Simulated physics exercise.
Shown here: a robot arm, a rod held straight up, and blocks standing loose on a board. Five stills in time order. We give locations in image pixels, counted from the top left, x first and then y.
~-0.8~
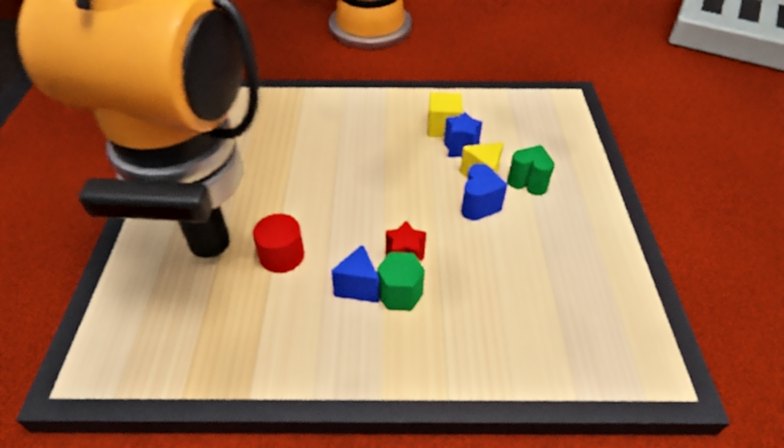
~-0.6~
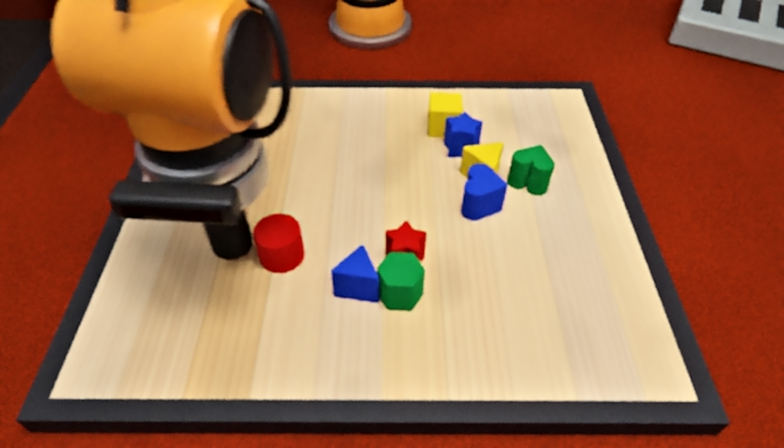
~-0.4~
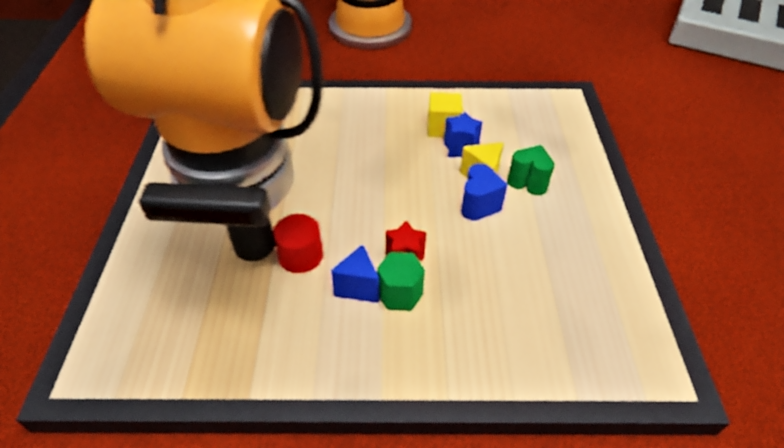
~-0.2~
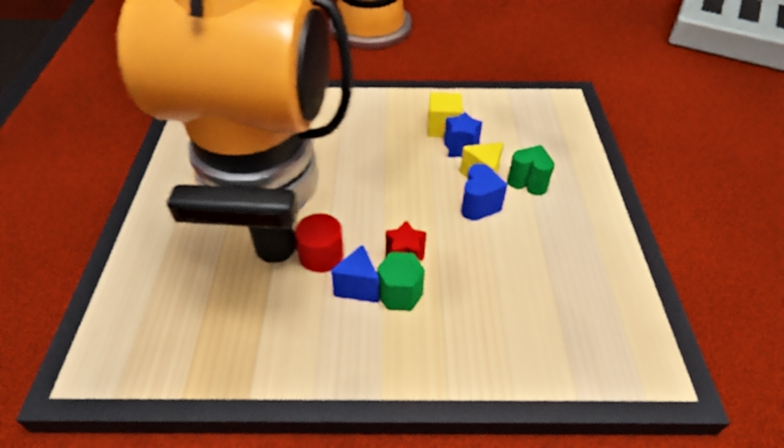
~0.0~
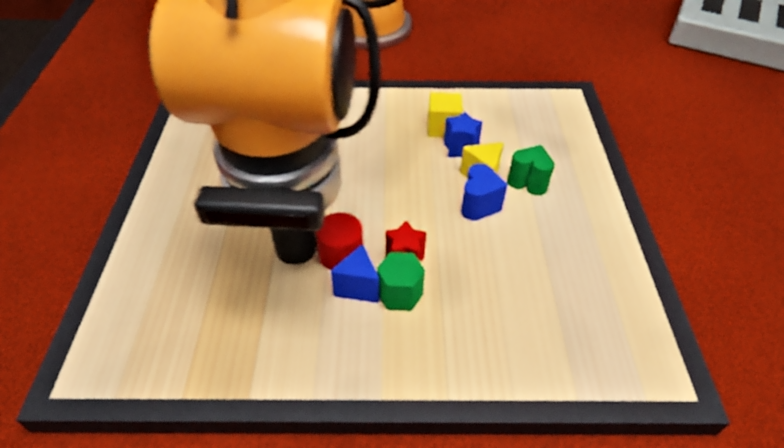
The clip opens with an orange robot arm holding a black rod upright to the left of a red cylinder on a wooden board scattered with colored blocks. The rod moves right, meets the cylinder and pushes it a short way toward the blue triangle and red star, while the other blocks stay still.
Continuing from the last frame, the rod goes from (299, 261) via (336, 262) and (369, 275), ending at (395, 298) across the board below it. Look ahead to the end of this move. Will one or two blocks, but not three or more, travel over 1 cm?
I expect not.
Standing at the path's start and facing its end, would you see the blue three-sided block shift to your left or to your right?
Measured against the direction from start to end, the blue three-sided block shifts toward the right-hand side.
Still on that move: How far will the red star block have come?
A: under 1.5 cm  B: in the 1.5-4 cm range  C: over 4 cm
B (in the 1.5-4 cm range)
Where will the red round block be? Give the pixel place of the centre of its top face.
Expect it around (396, 221).
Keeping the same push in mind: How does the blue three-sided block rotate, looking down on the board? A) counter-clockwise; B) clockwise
The answer is B.
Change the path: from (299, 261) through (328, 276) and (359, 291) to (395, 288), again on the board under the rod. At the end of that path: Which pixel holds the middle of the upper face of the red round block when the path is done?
For the centre of its top, I'd go with (368, 230).
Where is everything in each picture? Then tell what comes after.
In the first frame, rod tip at (210, 242); block tops, red round block at (276, 230); blue three-sided block at (357, 264); green six-sided block at (401, 268); red star block at (406, 236).
In the second frame, rod at (233, 244); blocks unchanged.
In the third frame, rod at (255, 246); red round block at (296, 230).
In the fourth frame, rod at (276, 247); red round block at (318, 229).
In the fifth frame, rod at (297, 249); red round block at (339, 228); blue three-sided block at (357, 264); green six-sided block at (401, 268); red star block at (406, 236).
The first path, step by step. One third of the way, rod at (335, 250); red round block at (376, 223); red star block at (416, 236), turned 25° clockwise.
Two thirds of the way, rod at (370, 264); red round block at (396, 221); blue three-sided block at (370, 281), turned 30° clockwise; green six-sided block at (409, 273), turned 25° anticlockwise; red star block at (431, 236), turned 45° clockwise.
At the end, rod at (395, 287); red round block at (396, 221); blue three-sided block at (379, 302), turned 75° clockwise; green six-sided block at (437, 290), turned 55° anticlockwise; red star block at (431, 236), turned 45° clockwise.
